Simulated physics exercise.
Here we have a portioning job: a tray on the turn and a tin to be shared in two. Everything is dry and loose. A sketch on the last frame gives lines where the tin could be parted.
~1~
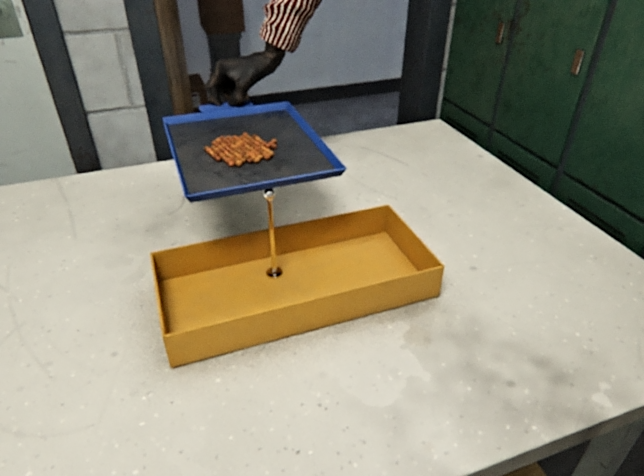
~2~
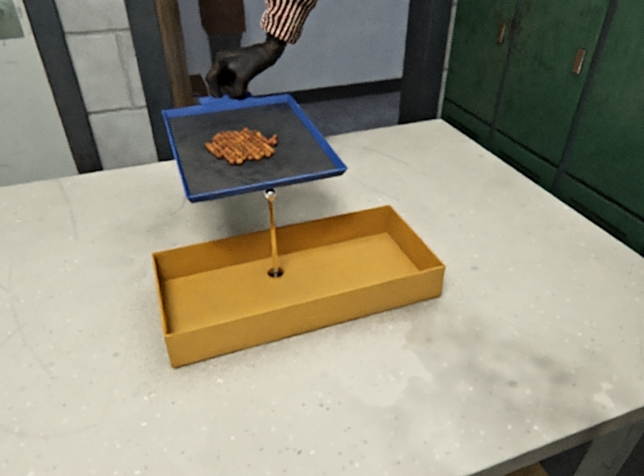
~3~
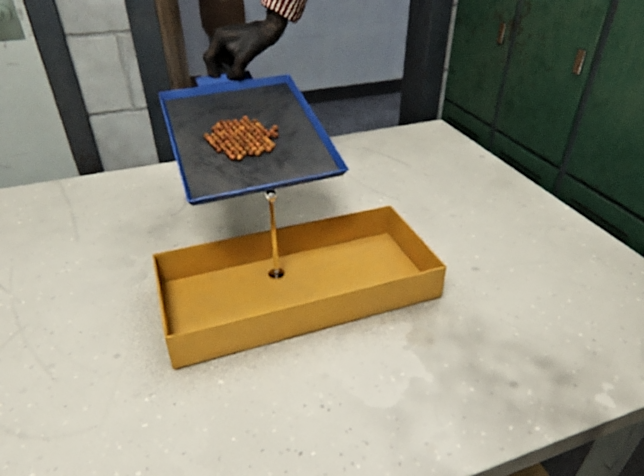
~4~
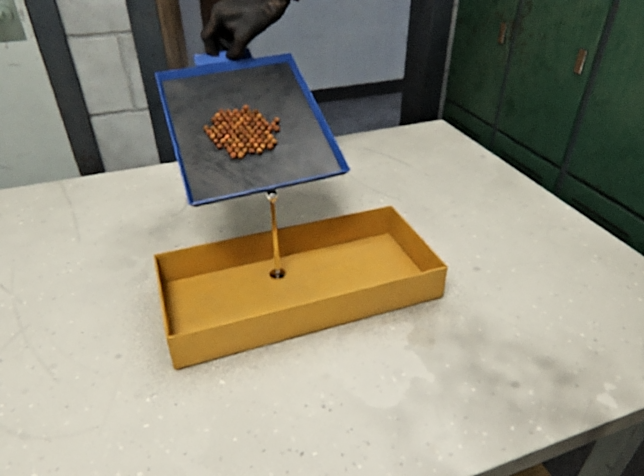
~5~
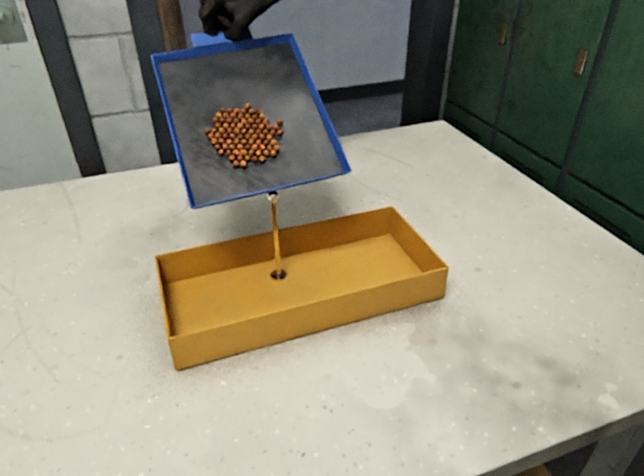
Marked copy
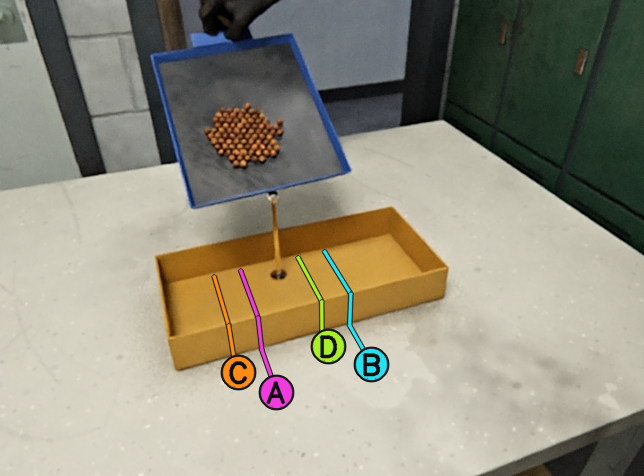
The clip shows a gloved hand gripping the back edge of a blue-rimmed dark tray above a yellow tin on a pale table, steadily raising that edge so the tray tilts more steeply, a cluster of small orange-brown pieces staying mid-tray.
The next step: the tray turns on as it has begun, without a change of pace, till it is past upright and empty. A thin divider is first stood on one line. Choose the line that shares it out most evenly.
Line A does it best.
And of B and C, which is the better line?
Here it is line C.
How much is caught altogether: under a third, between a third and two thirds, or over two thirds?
About that: Over two thirds.
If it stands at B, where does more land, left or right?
The left side.
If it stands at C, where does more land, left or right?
The right side.
On the marked copy, line A crosses the front rim at (257, 316); line B crosses the front rim at (350, 293); line C crosses the front rim at (228, 324); line D crosses the front rim at (321, 300).
If A is chosen, of what is caught, about half on the left of the divider, about half on the right.
If B is chosen, of what is caught, nearly all on the left of the divider, a stray few on the right.
If C is chosen, of what is caught, about a quarter on the left of the divider, most on the right.
If D is chosen, of what is caught, nearly all on the left of the divider, a small part on the right.
